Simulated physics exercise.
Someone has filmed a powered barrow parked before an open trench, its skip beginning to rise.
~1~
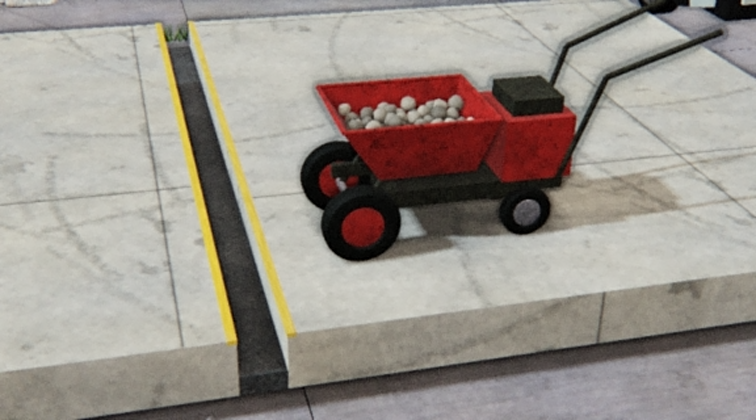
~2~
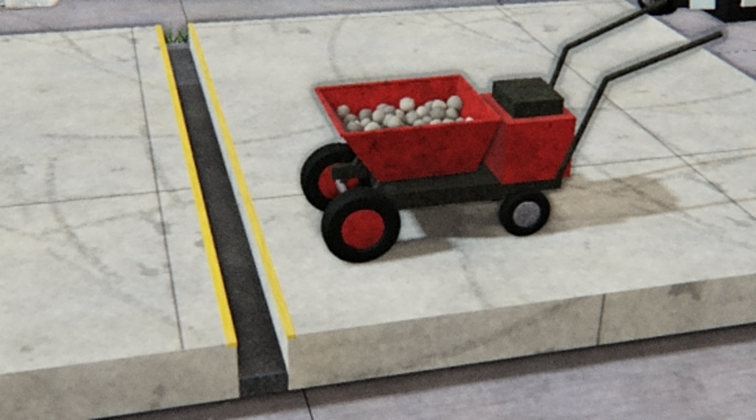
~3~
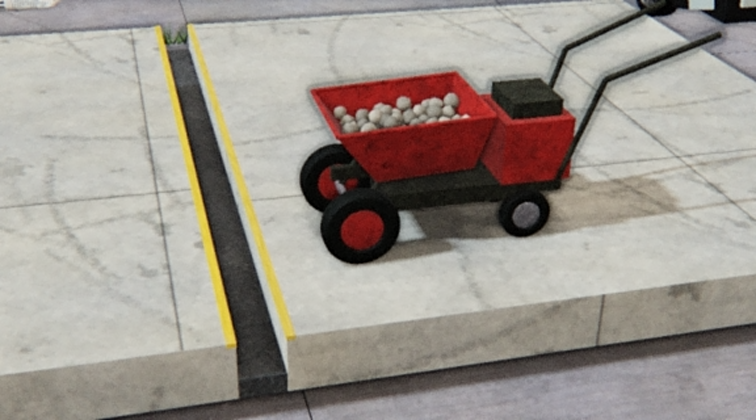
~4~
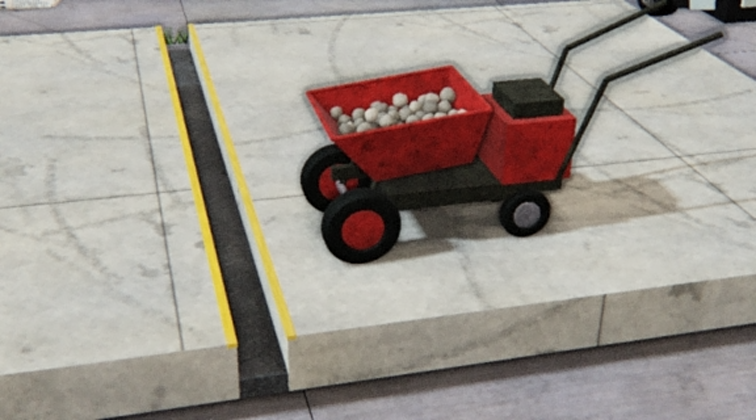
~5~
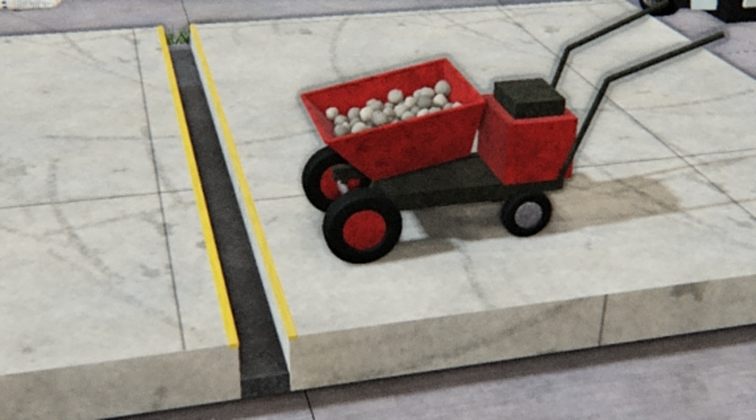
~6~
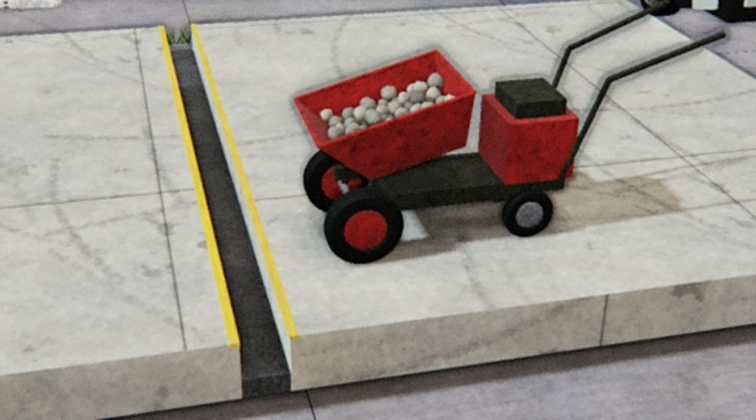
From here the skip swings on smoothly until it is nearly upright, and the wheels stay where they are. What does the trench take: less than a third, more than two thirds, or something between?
In the trench: Between a third and two thirds.
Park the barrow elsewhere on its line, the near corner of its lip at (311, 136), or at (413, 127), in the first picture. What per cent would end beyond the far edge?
In turn 80 and 0 in a hundred.
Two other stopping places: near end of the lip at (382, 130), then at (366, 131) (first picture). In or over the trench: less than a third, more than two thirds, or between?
At the first place more than two thirds, at the second more than two thirds.
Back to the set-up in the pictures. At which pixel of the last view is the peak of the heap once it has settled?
Around (186, 243).
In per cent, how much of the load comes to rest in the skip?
Near 0 %.
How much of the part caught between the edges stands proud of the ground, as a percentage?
Near 5 %.
Shortly afterwards, skip tipped steeply; the whole lot in the skip.
Next, skip tipped right over; all but a few in the skip; only a few in or heaped over the trench; only a few beyond it; only a few falling.
Some moments later, skip tipped right over; near a quarter in the skip; near a third in or heaped over the trench; near a third beyond it.
In the end, skip tipped right over; near half in or heaped over the trench; near half beyond it.
